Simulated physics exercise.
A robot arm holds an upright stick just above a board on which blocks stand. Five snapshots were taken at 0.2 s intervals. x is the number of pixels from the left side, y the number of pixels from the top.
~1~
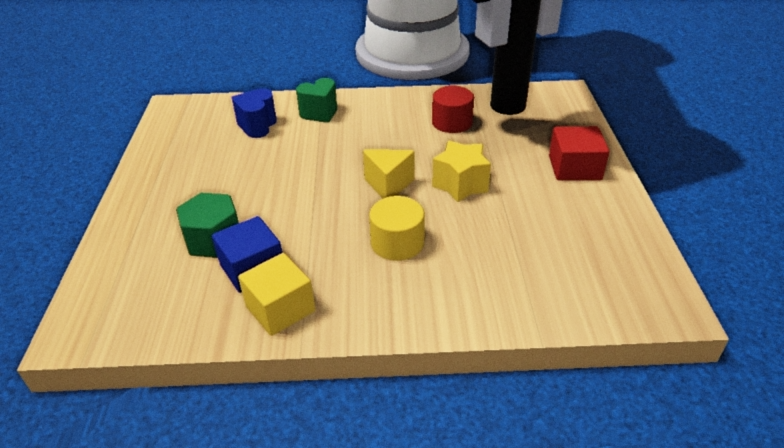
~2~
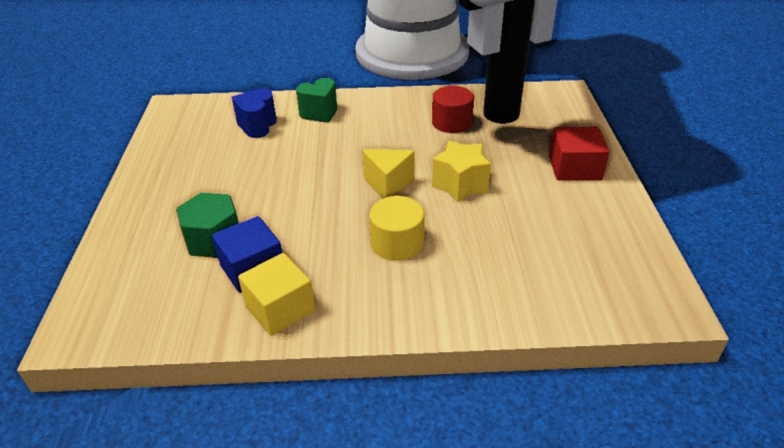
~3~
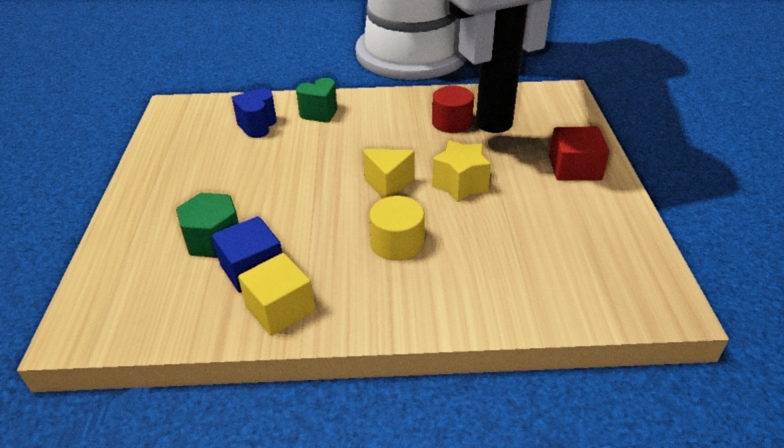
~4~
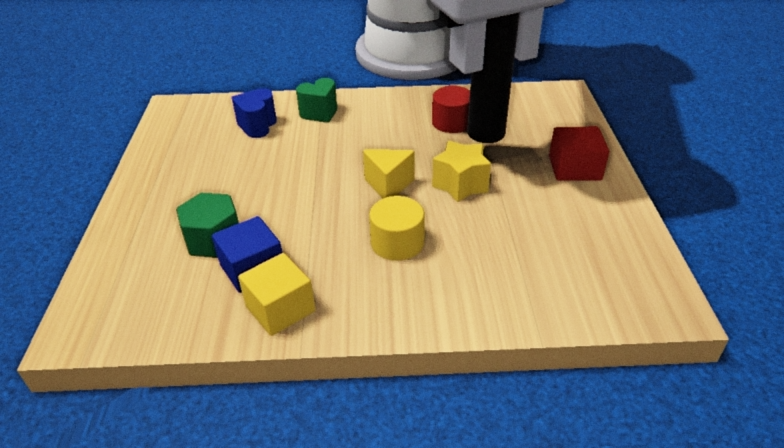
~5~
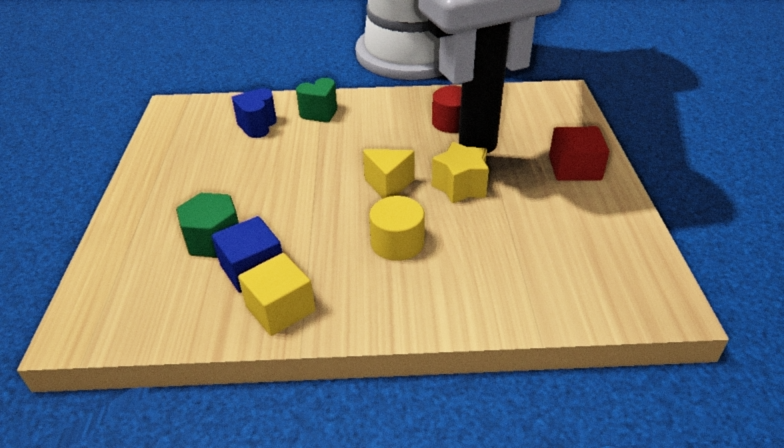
Robot arm moving a black upright stick slowly down and left over a wooden board toward the viewer, coloured blocks staying still.
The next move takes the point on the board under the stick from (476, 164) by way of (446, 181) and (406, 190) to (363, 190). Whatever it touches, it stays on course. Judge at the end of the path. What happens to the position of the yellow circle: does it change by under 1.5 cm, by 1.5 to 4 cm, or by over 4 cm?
It gets moved under 1.5 cm.
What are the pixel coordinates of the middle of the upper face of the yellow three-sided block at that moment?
My best guess is (327, 154).
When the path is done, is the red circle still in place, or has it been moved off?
It barely shifts, if at all.
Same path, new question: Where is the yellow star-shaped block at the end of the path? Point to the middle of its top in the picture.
It should be at about (432, 183).
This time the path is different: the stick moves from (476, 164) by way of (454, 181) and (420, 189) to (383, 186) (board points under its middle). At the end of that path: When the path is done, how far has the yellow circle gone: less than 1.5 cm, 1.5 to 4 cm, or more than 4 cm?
Final distance: Less than 1.5 cm.
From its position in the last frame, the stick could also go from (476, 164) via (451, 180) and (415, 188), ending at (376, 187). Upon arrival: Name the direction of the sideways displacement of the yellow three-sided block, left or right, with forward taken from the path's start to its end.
It shifts to the right.
The first path, step by step. One third of the way, stick (446, 161); yellow star-shaped block (443, 176), turned 15° anticlockwise.
Two thirds of the way, stick (404, 170); yellow three-sided block (369, 155), turned 15° anticlockwise; yellow star-shaped block (432, 183), turned 45° anticlockwise.
At the end, stick (361, 169); yellow three-sided block (327, 154); yellow circle in place; red circle in place; yellow star-shaped block (432, 183), turned 45° anticlockwise.
